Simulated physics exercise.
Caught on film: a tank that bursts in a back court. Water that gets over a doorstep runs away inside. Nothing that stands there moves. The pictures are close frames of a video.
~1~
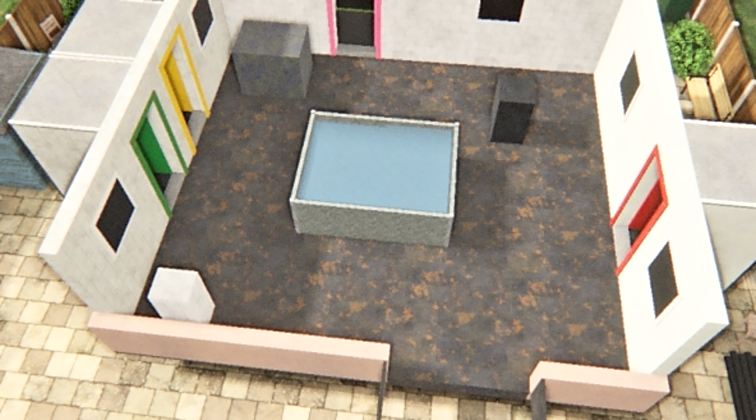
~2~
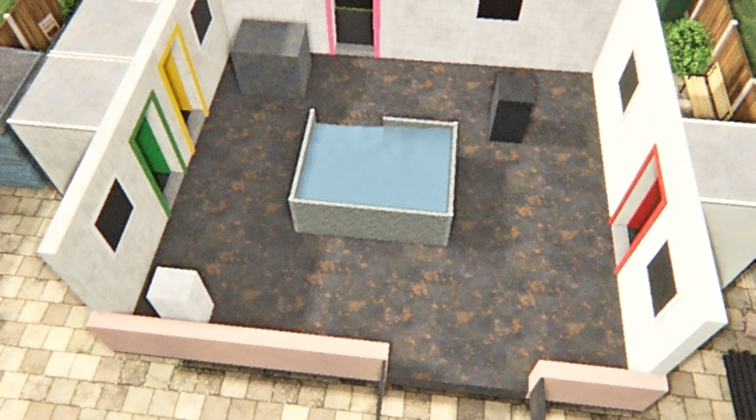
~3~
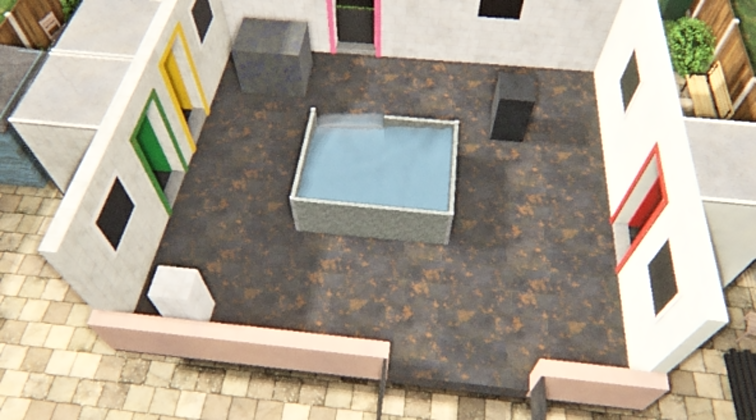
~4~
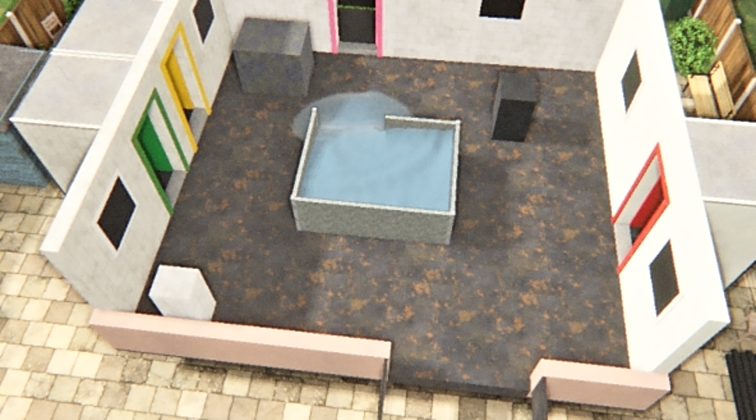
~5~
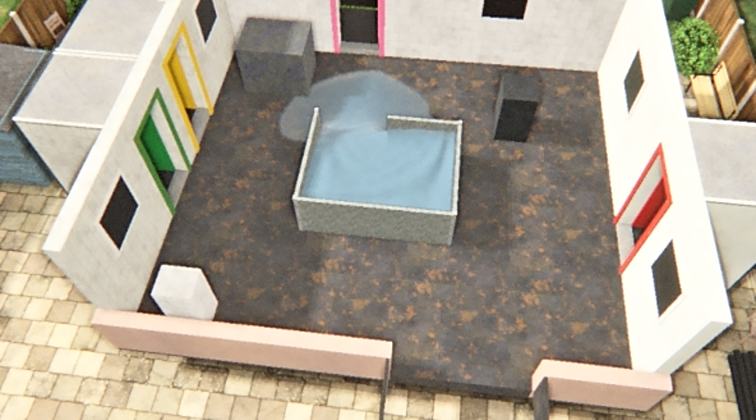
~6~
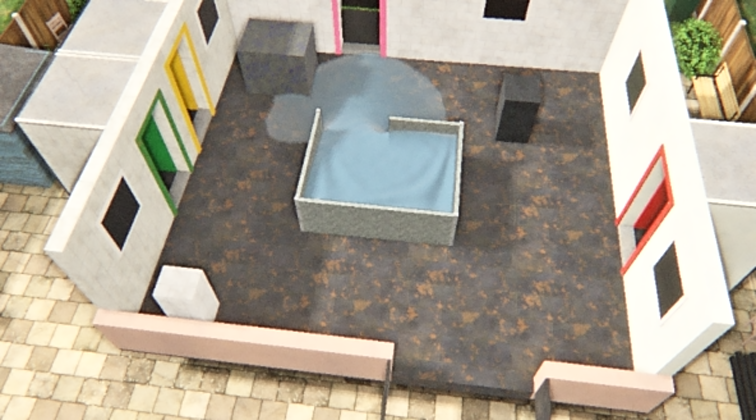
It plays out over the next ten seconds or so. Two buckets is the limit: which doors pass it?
One by one: The pink door takes more than that; the green door stays under that; the red door stays under that; the yellow door stays under that.
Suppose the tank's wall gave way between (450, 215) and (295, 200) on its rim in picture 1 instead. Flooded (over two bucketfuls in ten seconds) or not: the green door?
One by one: The green door passes that mark.
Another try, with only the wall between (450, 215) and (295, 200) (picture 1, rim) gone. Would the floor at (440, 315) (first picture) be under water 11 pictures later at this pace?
There: Covered.
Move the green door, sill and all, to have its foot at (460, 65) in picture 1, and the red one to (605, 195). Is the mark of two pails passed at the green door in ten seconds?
My reading: The green one passes that mark.
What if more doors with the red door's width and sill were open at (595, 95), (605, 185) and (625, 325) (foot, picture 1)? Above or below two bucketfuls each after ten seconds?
In that order: Is over, stays under, holds.
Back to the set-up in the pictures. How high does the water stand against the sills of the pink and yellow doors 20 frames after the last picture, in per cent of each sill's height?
About 280 and 70 per cent.
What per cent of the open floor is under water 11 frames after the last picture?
About 25 per cent.
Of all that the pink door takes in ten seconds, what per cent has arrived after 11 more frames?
Near 45 in a hundred.
A moment on, water covers 20 % of the floor; the pink door far over two buckets in, the green door not reached, the red door not reached, the yellow door not reached.
Next, water covers 25 % of the floor; the pink door far over two buckets in, the green door not reached, the red door not reached, the yellow door wet at the sill, nothing in.
Then, water covers 45 % of the floor; the pink door far over two buckets in, the green door wet at the sill, nothing in, the red door not reached, the yellow door wet at the sill, nothing in.
Later, water covers 80 % of the floor; the pink door far over two buckets in, the green door wet at the sill, nothing in, the red door wet at the sill, nothing in, the yellow door wet at the sill, nothing in.
In the end, water covers 100 % of the floor; the pink door far over two buckets in, the green door wet at the sill, nothing in, the red door wet at the sill, nothing in, the yellow door wet at the sill, nothing in.
